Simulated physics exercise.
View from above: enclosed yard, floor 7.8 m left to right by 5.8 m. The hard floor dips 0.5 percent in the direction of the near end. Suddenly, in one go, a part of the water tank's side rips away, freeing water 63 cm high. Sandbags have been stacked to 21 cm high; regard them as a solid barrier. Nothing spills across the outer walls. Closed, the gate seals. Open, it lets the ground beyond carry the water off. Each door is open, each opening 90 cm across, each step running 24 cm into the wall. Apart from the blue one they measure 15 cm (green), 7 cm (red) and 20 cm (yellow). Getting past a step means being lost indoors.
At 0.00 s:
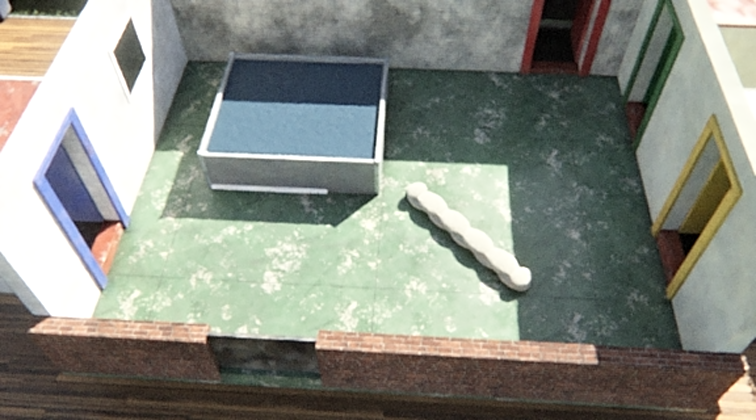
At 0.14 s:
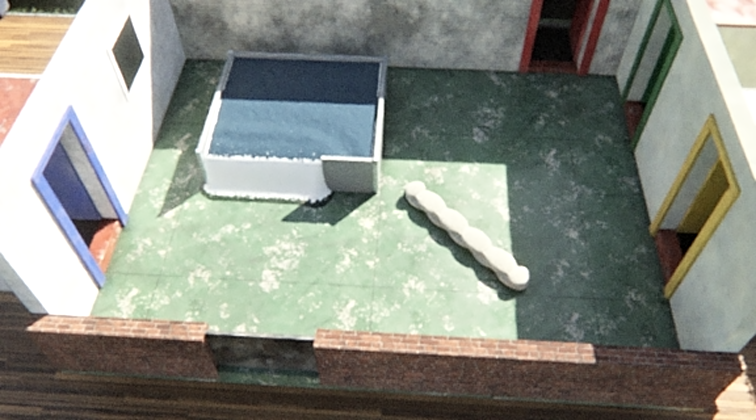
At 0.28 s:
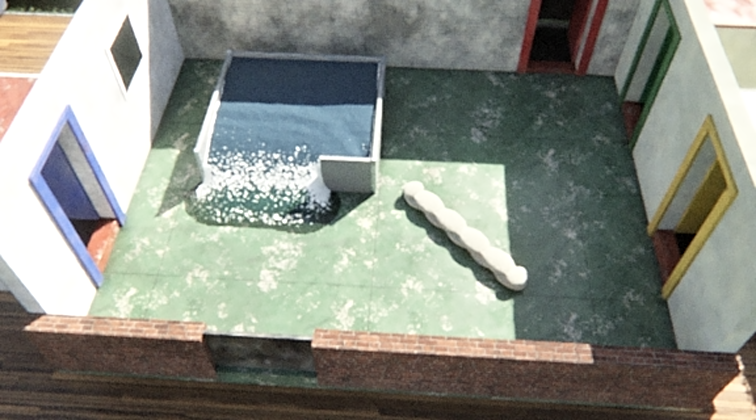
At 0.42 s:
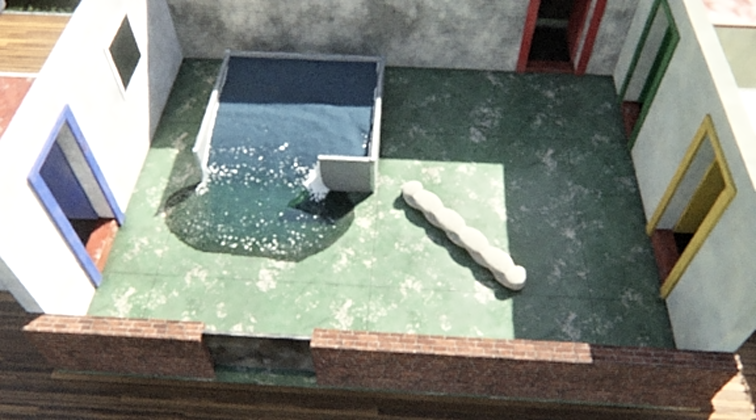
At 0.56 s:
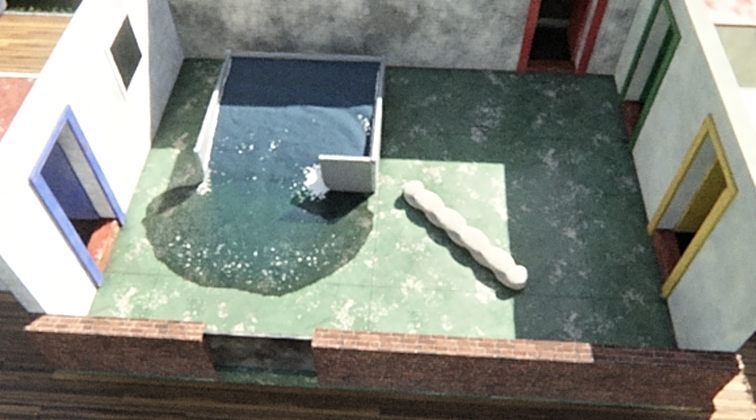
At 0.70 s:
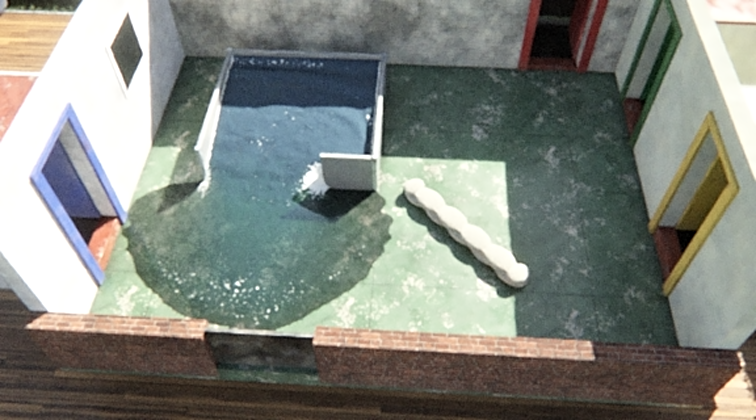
The clip opens on a walled yard with a still, full water tank near the back and a pale, lumpy barrier lying on the green floor. Part of the tank's near side breaks away and water gushes out, foaming, then spreads in a widening rounded pool toward the brick wall and blue door.
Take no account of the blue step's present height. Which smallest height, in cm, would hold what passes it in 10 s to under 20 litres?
It would have to be roughly 23 cm high.
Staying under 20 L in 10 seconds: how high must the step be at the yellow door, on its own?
Yellow - roughly 9.5 cm.
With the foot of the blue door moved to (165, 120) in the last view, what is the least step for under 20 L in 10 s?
9.0 cm.
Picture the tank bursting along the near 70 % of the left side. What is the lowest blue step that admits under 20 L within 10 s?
Then something near 11.5 cm.
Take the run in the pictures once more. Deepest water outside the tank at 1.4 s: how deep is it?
I'd estimate roughly 39 cm.
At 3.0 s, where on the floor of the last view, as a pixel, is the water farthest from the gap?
Somewhere near the pixel (669, 377).
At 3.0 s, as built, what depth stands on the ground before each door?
Lab note, depth in cm: Green 0; red 0; yellow 0; blue 30.
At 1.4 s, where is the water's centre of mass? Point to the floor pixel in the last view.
Around (285, 175).
After 1.4 s water covers 25 % of the floor, deepest (39 cm) near (200, 350); 10 cm at the blue door, 0 litres in over its 20 cm step.
After 3.0 s water covers 40 % of the floor, deepest (38 cm) near (256, 353); 30 cm at the blue door, 14 litres in over its 20 cm step.
After 10.0 s water covers 95 % of the floor, deepest (14 cm) near (144, 167); 10 cm at the blue door, 39 litres in over its 20 cm step.
At the blue door as built, the water arrived by 0.9 s and peaked near 30 cm at 3.0 s.
With a step of 19.5 cm, 43 litres would have come in within the 10 s; with 26.5 cm, 9 litres. So under 20 litres takes about 23 cm.
